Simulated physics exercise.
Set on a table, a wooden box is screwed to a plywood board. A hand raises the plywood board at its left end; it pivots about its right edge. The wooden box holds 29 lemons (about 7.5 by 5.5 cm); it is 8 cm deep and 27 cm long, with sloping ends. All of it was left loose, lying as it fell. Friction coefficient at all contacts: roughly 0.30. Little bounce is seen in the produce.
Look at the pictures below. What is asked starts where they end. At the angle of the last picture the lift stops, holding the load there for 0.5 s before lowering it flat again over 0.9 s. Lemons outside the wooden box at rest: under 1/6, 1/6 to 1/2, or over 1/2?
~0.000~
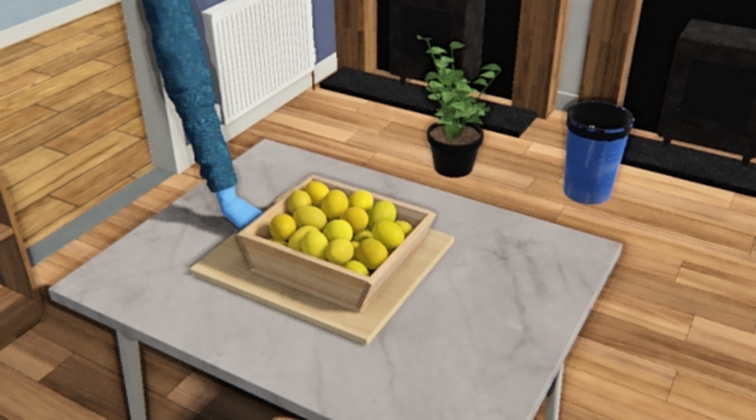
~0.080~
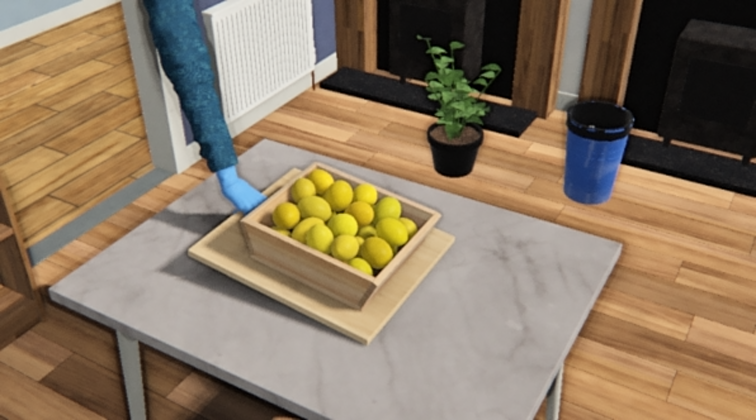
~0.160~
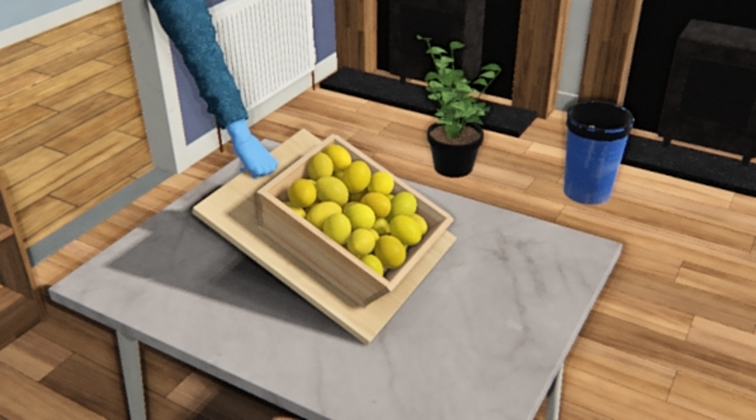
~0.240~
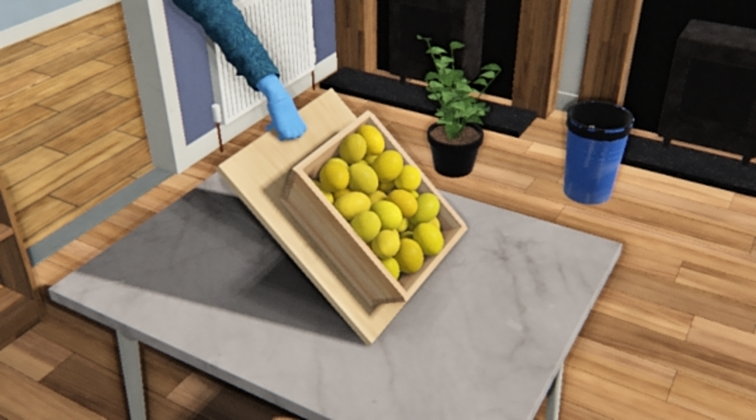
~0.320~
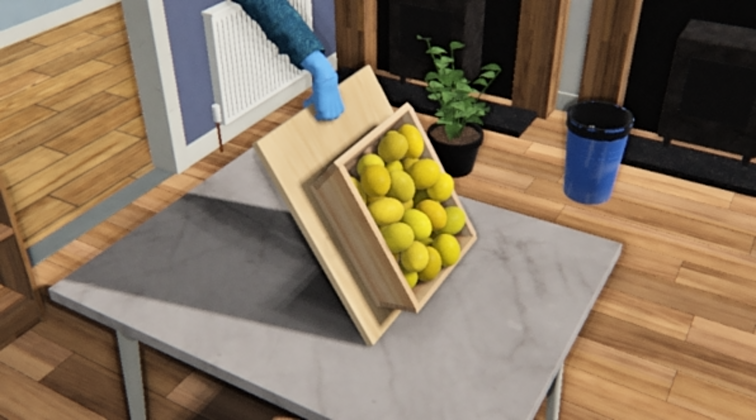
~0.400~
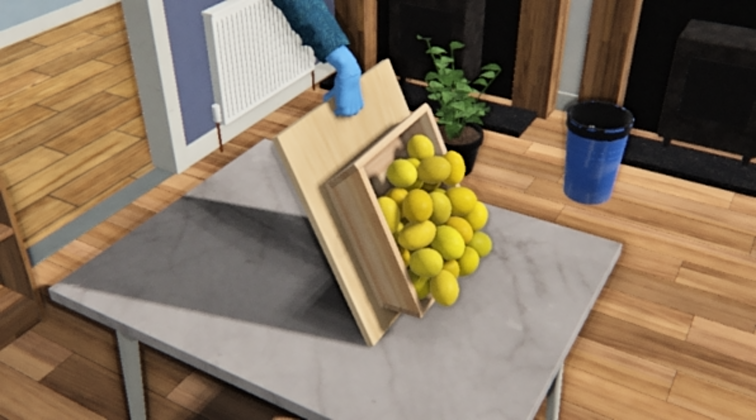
Over 1/2.
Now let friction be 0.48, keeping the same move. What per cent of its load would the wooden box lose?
In that case the wooden box sheds 80 per cent of its load.
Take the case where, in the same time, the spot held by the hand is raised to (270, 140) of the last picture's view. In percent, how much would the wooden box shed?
The wooden box would shed 0 percent of its load.
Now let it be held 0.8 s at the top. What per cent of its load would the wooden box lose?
The wooden box would shed 80 percent of its load.
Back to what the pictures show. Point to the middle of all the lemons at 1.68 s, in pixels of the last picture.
Roughly (537, 333).
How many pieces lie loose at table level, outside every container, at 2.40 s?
The number is some 8.
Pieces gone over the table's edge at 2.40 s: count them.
I'd estimate some 12 at that moment.
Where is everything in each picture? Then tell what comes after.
In the first frame (we follow the rim corner now nearest the camera), wooden box at (368, 279); tilt 0°; nothing out yet.
Wooden box at (374, 280); tilt 7°, in the second frame.
Wooden box at (388, 285); tilt 23°, in the third frame.
Wooden box at (405, 295); tilt 42°, in the fourth frame.
Wooden box at (418, 306); tilt 58°, in the fifth frame.
Wooden box at (422, 312); tilt 65°; nothing out yet, in the sixth frame.
After 0.72 s, tilt 65°; 20 of 29 out of the wooden box.
After 1.12 s, tilt 55°; 22 of 29 out of the wooden box.
After 1.68 s, tilt 3°; 22 of 29 out of the wooden box.
Outcome (at 2.40 s), 22 of 29 out of the wooden box. Asked share, 22 of 29, 76 per cent.
